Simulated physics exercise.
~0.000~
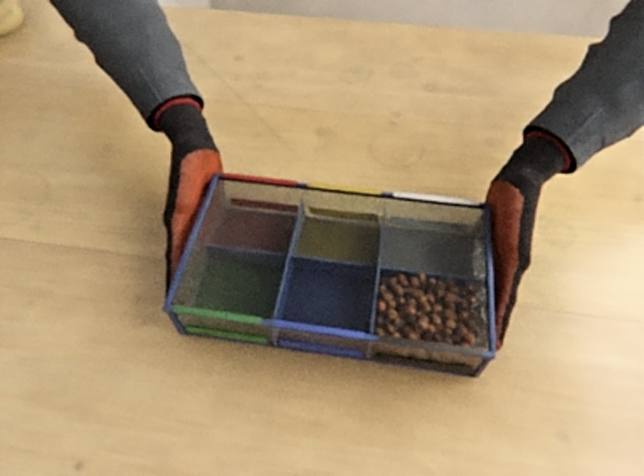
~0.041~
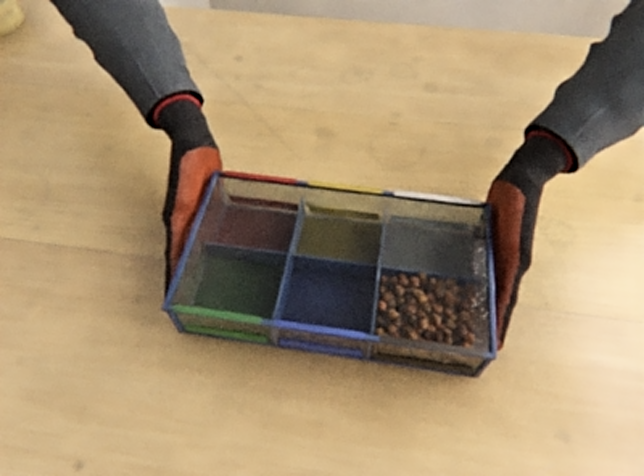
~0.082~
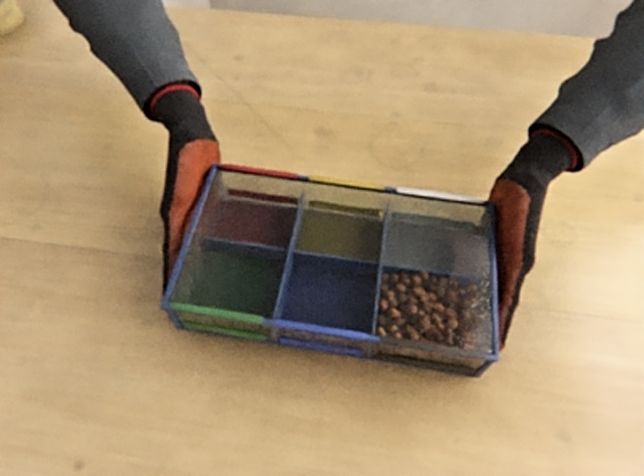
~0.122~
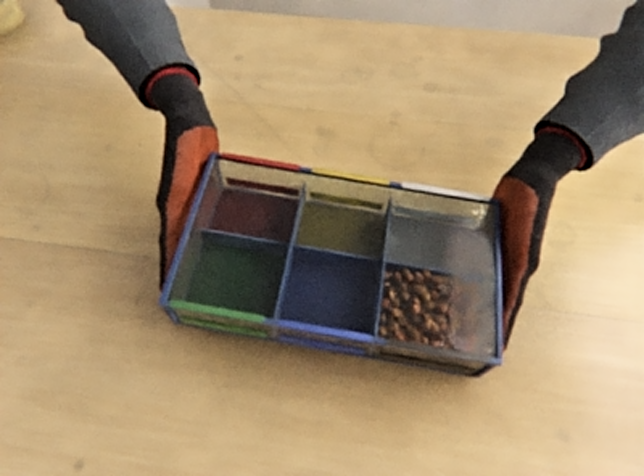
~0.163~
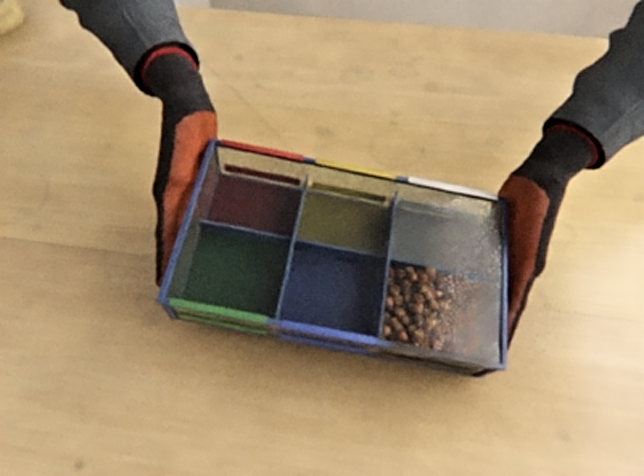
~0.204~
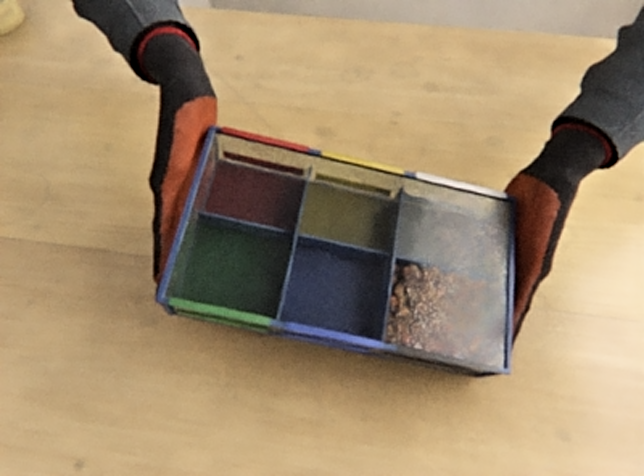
Over a wooden table, gloved hands tilt a divided box toward its front-right corner, brown balls bunching leftward in their compartment.
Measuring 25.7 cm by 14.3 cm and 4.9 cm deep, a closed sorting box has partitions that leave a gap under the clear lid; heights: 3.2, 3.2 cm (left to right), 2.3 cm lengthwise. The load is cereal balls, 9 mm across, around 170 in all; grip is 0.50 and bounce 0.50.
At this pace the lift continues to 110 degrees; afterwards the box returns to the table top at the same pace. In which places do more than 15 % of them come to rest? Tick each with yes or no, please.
Red compartment - no; blue compartment - no; green compartment - no; yellow compartment - no; white compartment - no; black compartment - yes.
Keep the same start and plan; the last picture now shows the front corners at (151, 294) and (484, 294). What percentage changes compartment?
Near 60 %.
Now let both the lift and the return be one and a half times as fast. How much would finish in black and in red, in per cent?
Result: Black = 100 %; red = 0 %.
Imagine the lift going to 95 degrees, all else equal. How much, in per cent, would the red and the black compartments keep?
Shares after the change: Red 0, black 100, per cent.
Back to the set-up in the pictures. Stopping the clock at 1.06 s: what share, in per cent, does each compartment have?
In per cent: Red 0; blue 0; green 0; yellow 0; white 0; black 100.
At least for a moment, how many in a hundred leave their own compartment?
The share is close to 0 percent.
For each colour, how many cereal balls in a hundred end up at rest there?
Per cent by compartment - red 0, blue 0, green 0, yellow 0, white 0, black 100.
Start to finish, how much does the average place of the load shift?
I'd say close to 1.5 cm in total.
After 1.06 s, tilt 110 degrees; black 100 %.
After 1.63 s, tilt 50 degrees; black 100 %.
After 2.26 s, tilt 0 degrees; black 100 %.
In the end, at 2.6 s, red 0 %, blue 0 %, green 0 %, yellow 0 %, white 0 %, black 100 %.
